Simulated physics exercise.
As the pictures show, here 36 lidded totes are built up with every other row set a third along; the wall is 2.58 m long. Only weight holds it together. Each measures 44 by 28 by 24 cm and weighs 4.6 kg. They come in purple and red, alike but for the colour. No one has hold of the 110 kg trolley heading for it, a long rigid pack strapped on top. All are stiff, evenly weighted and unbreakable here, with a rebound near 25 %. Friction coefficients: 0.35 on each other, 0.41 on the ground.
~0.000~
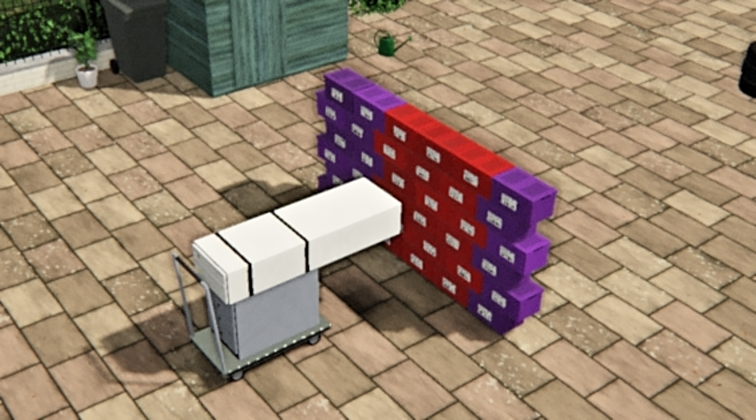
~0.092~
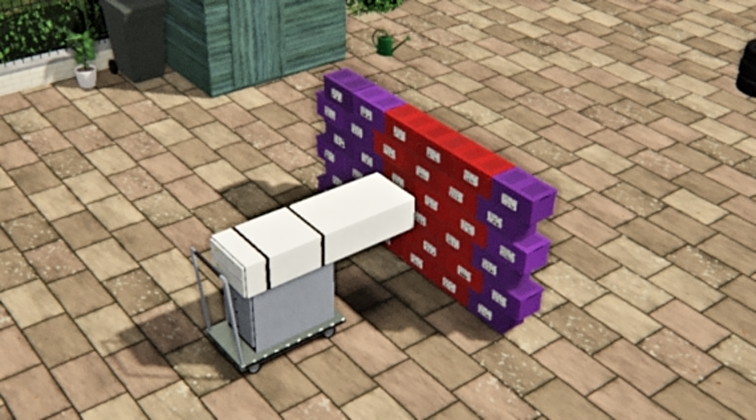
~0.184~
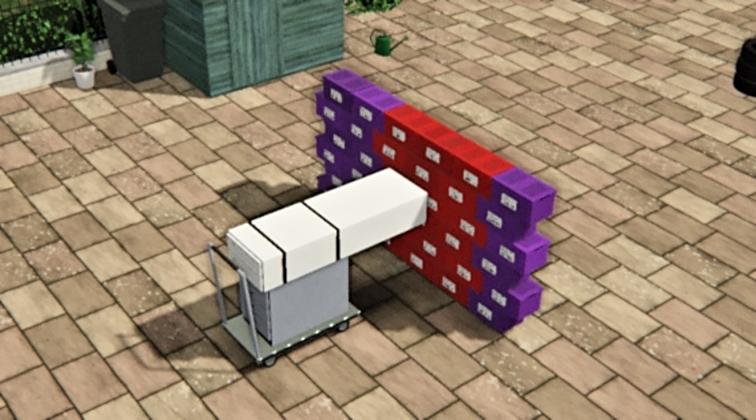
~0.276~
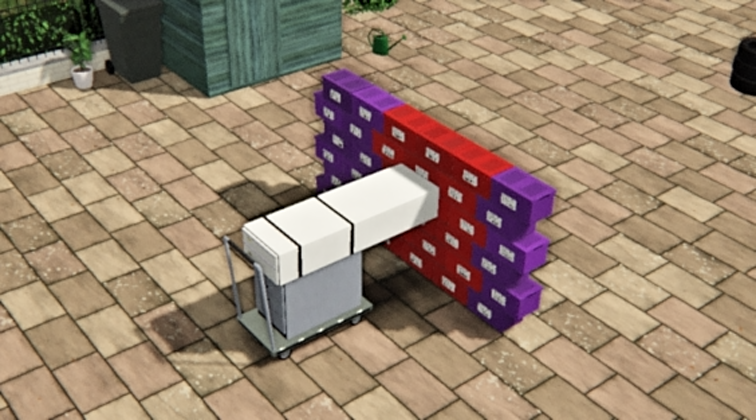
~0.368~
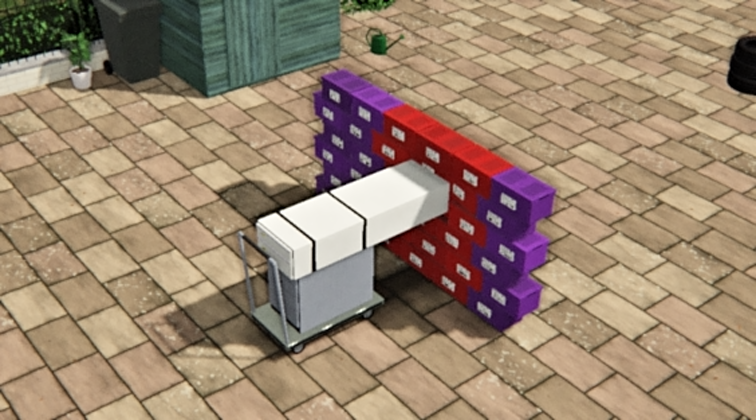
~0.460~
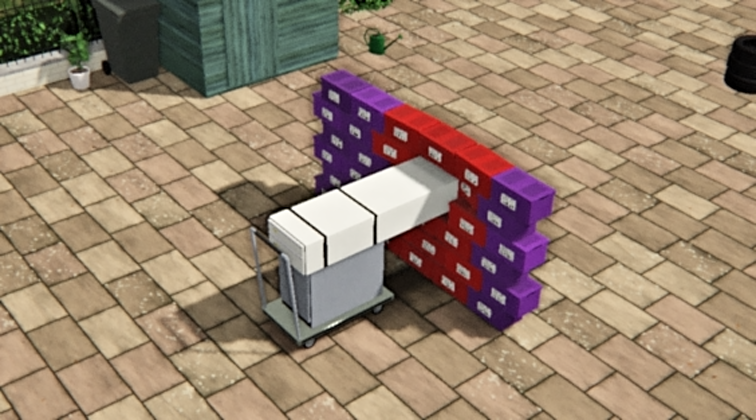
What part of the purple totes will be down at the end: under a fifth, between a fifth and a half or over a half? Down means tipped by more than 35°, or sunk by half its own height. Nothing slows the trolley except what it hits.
The part is less than a fifth.
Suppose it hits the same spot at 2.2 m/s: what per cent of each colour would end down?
In that case purple 0, red 40 per cent.
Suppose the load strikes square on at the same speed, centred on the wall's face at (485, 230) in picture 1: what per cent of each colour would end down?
In that case purple 20, red 20 per cent.
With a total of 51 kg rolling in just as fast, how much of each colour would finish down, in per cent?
Then purple 10, red 40 per cent.
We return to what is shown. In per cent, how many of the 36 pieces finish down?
About 20 per cent.
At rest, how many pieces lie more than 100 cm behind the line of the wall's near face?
About 4.
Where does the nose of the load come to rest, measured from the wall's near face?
Some 85 cm beyond.
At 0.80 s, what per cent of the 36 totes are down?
By then 5 per cent.
By 0.80 s, load 49 cm past the wall's line, still rolling; none of the 18 purple totes down (1 of 36 in all colours); top purple tote unmoved; top red tote tilted 5°.
By 1.24 s, load 80 cm past the wall's line, still rolling; none of the 18 purple totes down (4 of 36 in all colours); top purple tote unmoved; top red tote on its side.
By 1.74 s, load 85 cm past the wall's line, still rolling; 1 of the 18 purple totes down (8 of 36 in all colours); top purple tote unmoved; top red tote tilted 43°, 1.09 m lower.
When it is over (3.2 s), load 84 cm past the wall's line, stopped; 1 of the 18 purple totes down (8 of 36 in all colours); top purple tote unmoved; top red tote 1.17 m lower. That is 6 per cent. In pixels of the last frame, middles, top purple tote near (346, 92), top red tote near (487, 255).
